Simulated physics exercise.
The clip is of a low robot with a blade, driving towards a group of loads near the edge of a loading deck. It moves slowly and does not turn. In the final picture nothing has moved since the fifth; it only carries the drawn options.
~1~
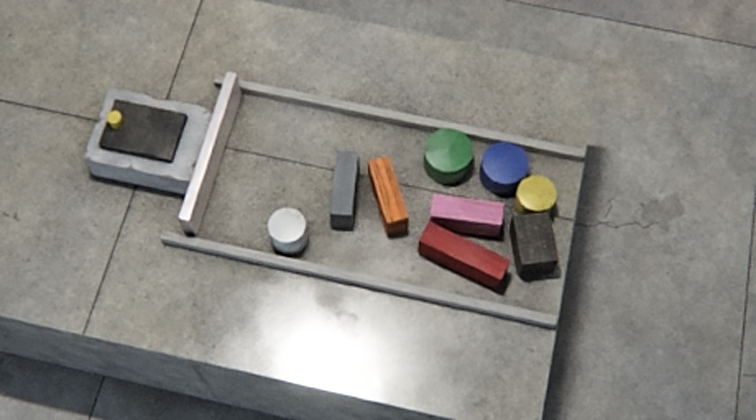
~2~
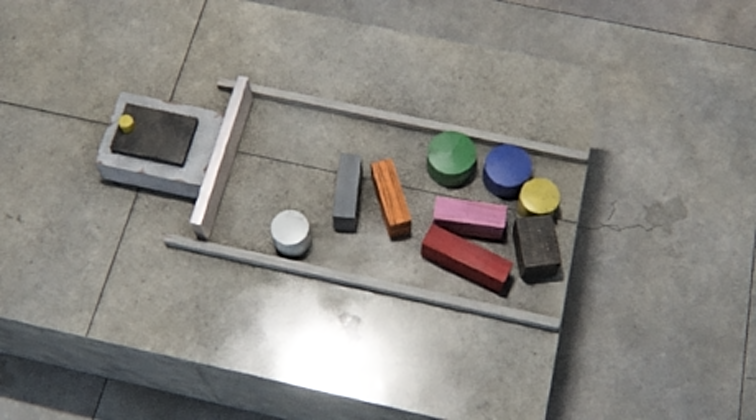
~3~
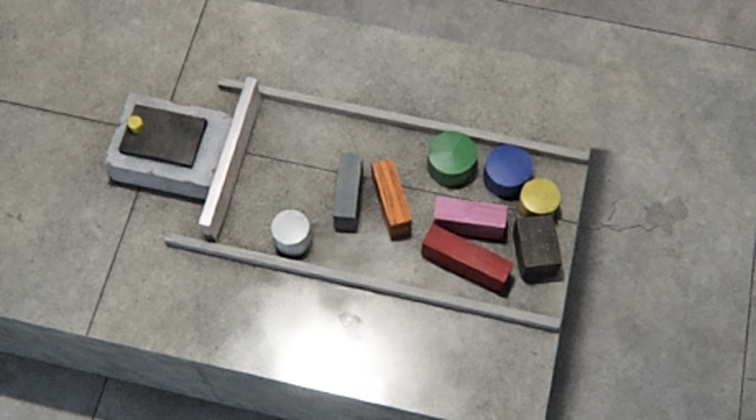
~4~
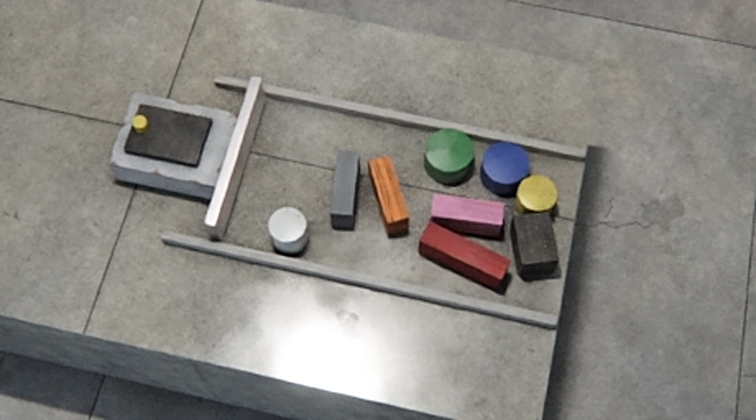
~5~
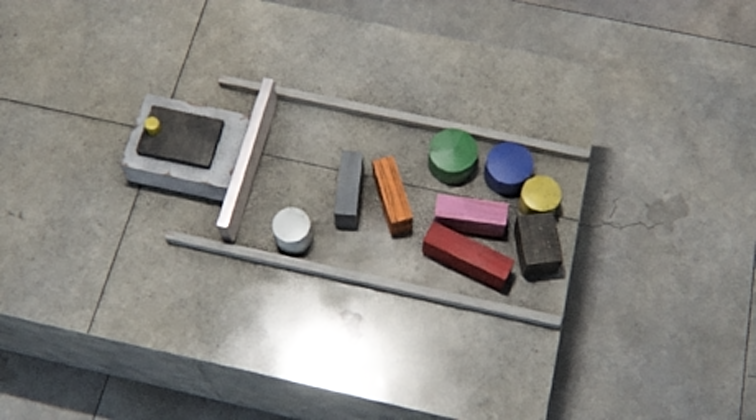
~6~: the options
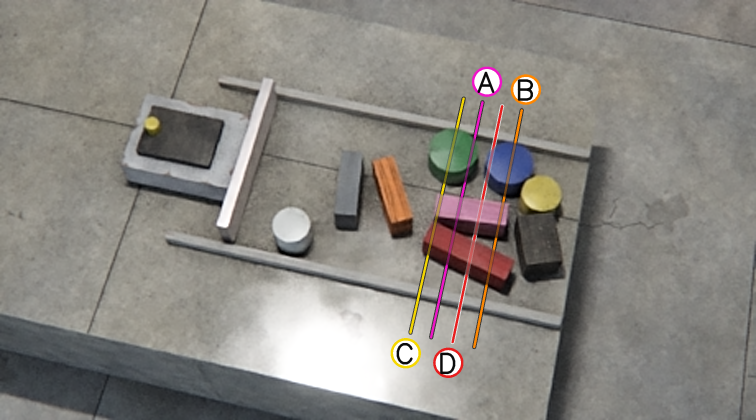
On a grey concrete loading deck seen from high above at a slant, two thin rails run toward the right-hand edge. A pale robot with a dark top and wide blade sits left of a white canister, grey and orange sticks, green, blue and yellow canisters, pink and red sticks, and a black block. The robot creeps right without turning, the loads stay put, and the view jitters slightly.
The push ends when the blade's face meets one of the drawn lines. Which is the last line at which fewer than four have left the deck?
No fourth one falls up to B.
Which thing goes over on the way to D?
The black crate goes over.
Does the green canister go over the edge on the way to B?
No.
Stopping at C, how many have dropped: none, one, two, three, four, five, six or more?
The count is none.
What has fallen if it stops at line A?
It is the black crate.
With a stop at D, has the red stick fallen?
By then, no.
On the marked copy, A at (458, 214); B at (499, 223); C at (438, 210); D at (479, 218).
With B. Early on, robot (275, 156); white canister (345, 243); black crate (537, 244).
Further on, robot (365, 175); black crate (558, 252); red stick (504, 271).
At the end, robot (436, 190); black crate over the edge; pink stick over the edge; two fallen.
As for the rest, A is within the limit but short; C is within the limit but short; D is within the limit but short.
